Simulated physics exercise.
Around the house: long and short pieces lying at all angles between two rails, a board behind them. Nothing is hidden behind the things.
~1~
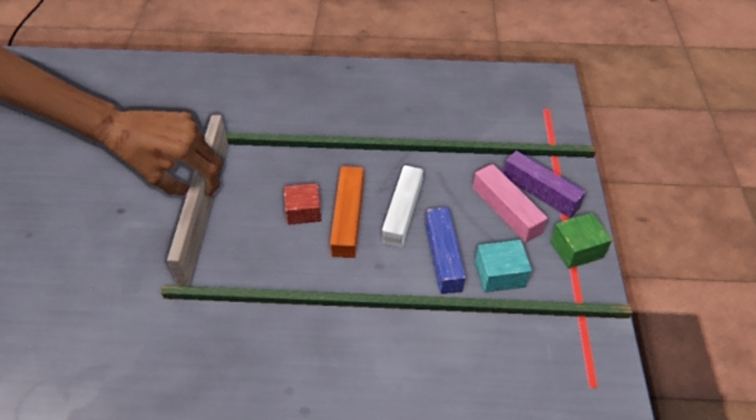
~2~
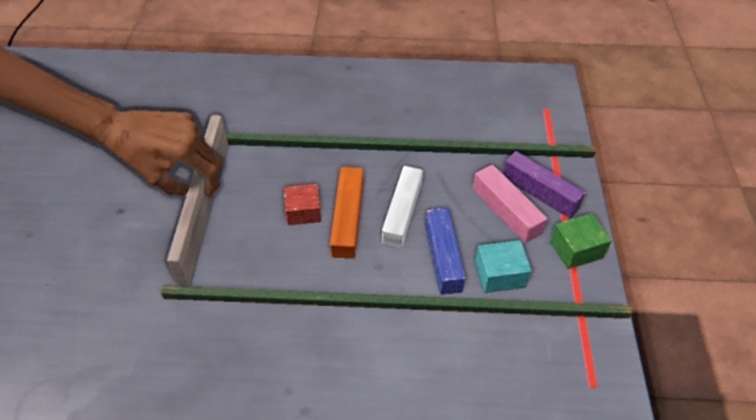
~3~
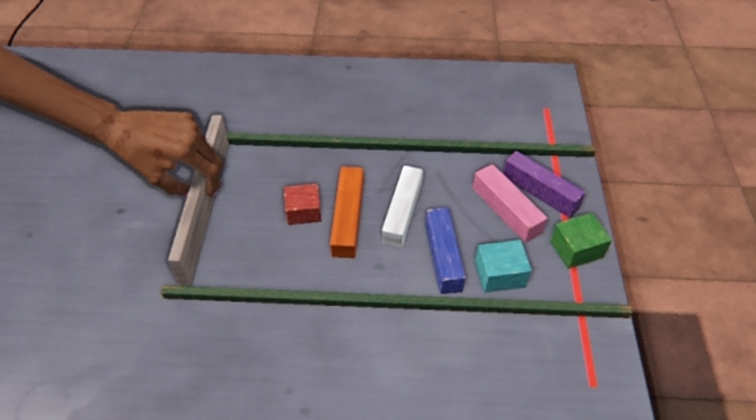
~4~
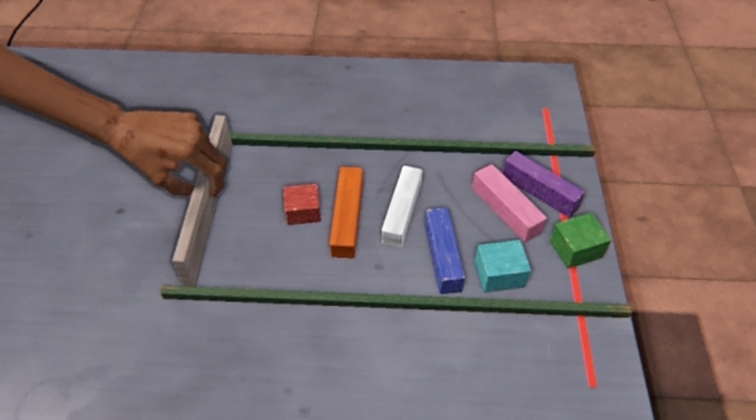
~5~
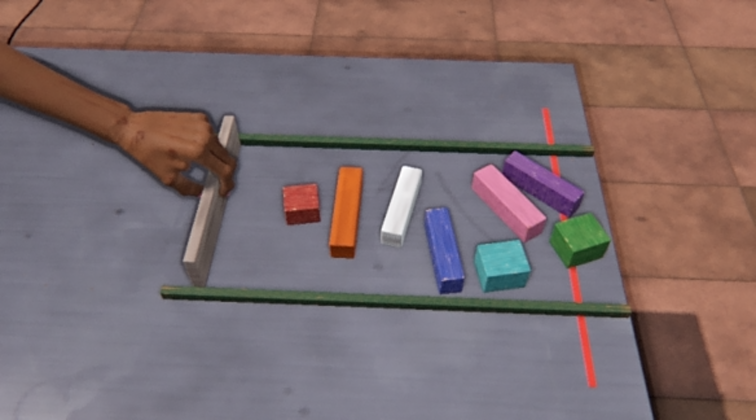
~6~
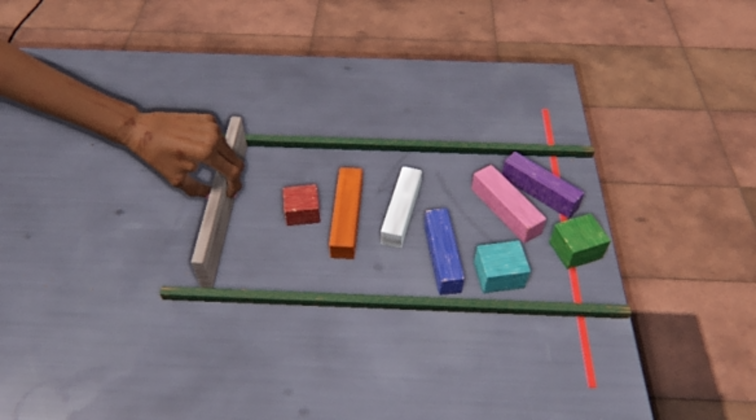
On a grey tabletop above reddish floor tiles, seen from above at an angle, two dark green rails run across the surface. Between them lie red, orange, white, blue, turquoise, pink, purple and green blocks and bars, with a red line crossing at right. A hand at left first holds a pale upright board still, then slides it slightly right, while the pieces show no clear movement.
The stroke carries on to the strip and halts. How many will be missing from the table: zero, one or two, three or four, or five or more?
Outcome: The number that fall off is five or more.
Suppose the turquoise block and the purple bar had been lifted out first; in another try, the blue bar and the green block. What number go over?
First 3, then 3.
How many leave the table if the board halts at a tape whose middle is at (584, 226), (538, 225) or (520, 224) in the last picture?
It would be 7, 3 and 2.
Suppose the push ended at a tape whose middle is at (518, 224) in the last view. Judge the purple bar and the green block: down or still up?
The purple bar drops off, the green block falls.
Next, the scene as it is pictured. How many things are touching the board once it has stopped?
In contact: 3.
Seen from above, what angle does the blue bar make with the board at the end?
About 40°.
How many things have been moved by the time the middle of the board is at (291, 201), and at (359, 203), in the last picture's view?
1 and 4.
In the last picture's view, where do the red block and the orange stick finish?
Near (587, 210) and (597, 186).
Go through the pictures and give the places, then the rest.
The first frame shows green block (580, 241); purple bar (543, 184); pink bar (509, 202); board (202, 196); tape (566, 225).
The second frame shows purple bar (542, 185); red block (303, 205).
The third frame shows pink bar (509, 203); white stick (403, 206).
The fourth frame shows green block (580, 241); turquoise block (502, 266).
The fifth frame shows purple bar (542, 184); blue bar (444, 250).
The sixth frame shows green block (579, 242); purple bar (541, 185); pink bar (508, 203); board (223, 198); tape (565, 226).
Early on, none off yet; green block at rest near (579, 242); purple bar at rest near (541, 185); pink bar at rest near (508, 203).
A while later, none off yet; green block at rest near (580, 243); purple bar travelled a little near (569, 179); pink bar travelled a little near (547, 198).
Finally, the number that fall off is five or more; lost, white stick, turquoise block, pink bar, purple bar and green block.
